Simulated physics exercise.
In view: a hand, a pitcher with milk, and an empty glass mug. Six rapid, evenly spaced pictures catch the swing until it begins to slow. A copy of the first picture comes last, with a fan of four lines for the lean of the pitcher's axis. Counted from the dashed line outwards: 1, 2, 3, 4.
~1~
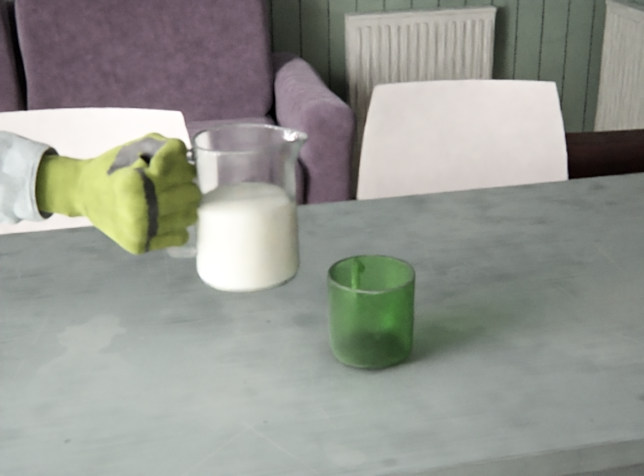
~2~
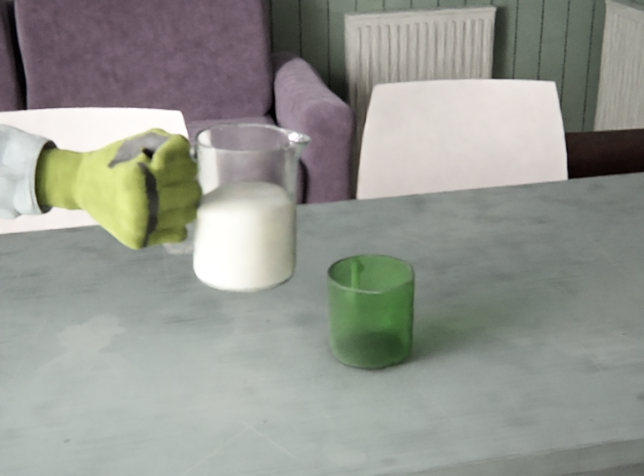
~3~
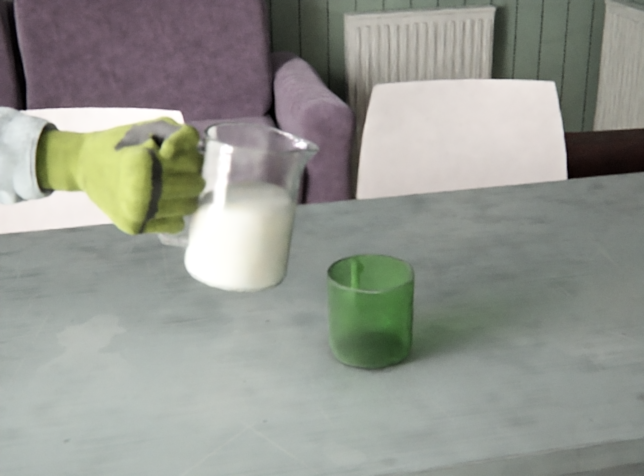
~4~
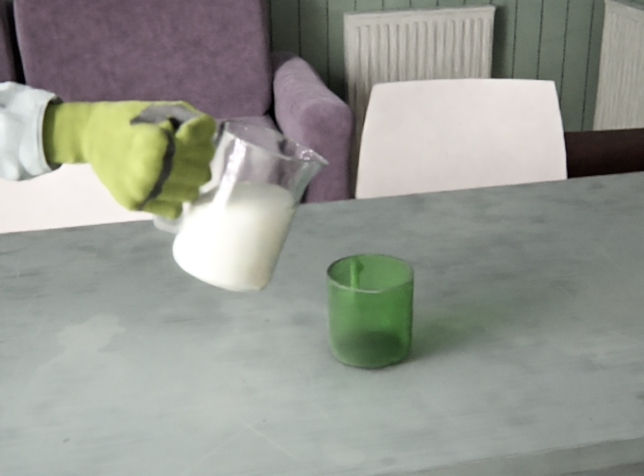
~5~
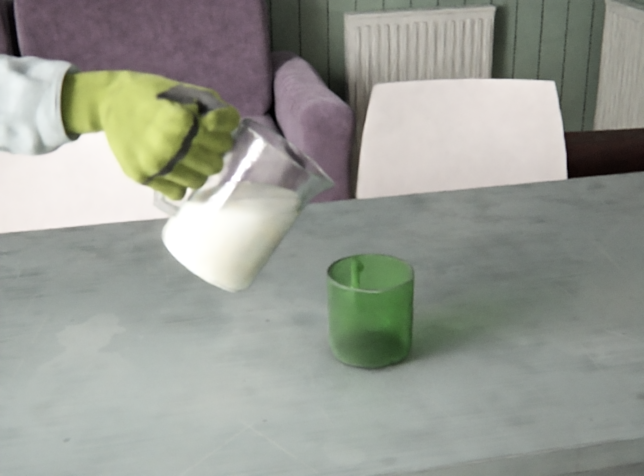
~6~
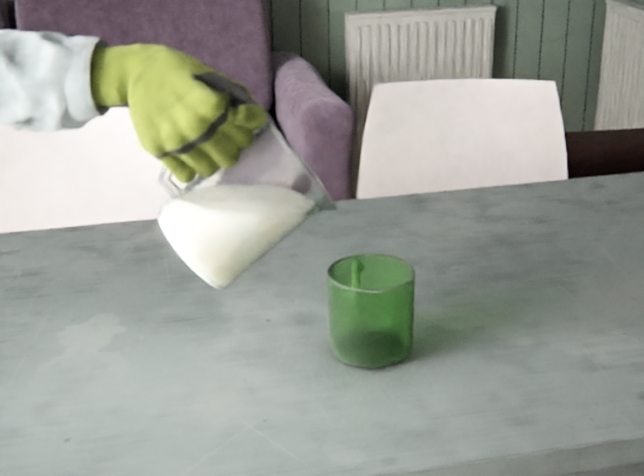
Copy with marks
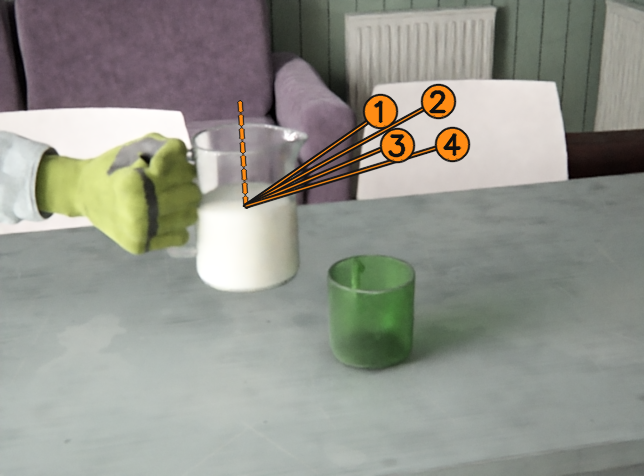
To begin with, a hand in a yellow-green glove holds a clear pitcher of milk nearly upright, left of an empty green glass on a gray table. The hand then tilts the pitcher to the right, slightly at first and then steeply, and the milk shifts toward its lip, none leaving the pitcher.
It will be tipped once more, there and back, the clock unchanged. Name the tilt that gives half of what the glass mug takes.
Go for 4.
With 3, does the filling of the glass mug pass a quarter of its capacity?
Yes, clearly.
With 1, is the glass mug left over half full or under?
Under.
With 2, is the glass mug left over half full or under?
Under.
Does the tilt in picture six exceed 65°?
No.
On the marked copy, 1 at (367, 122); 2 at (423, 108); 3 at (380, 149); 4 at (435, 148).
With 1, the glass mug ends with about 10 % of what it can hold.
With 2, the glass mug ends with about 22 % of what it can hold.
With 3, the glass mug ends with about 36 % of what it can hold.
With 4, the glass mug ends with about 52 % of what it can hold.
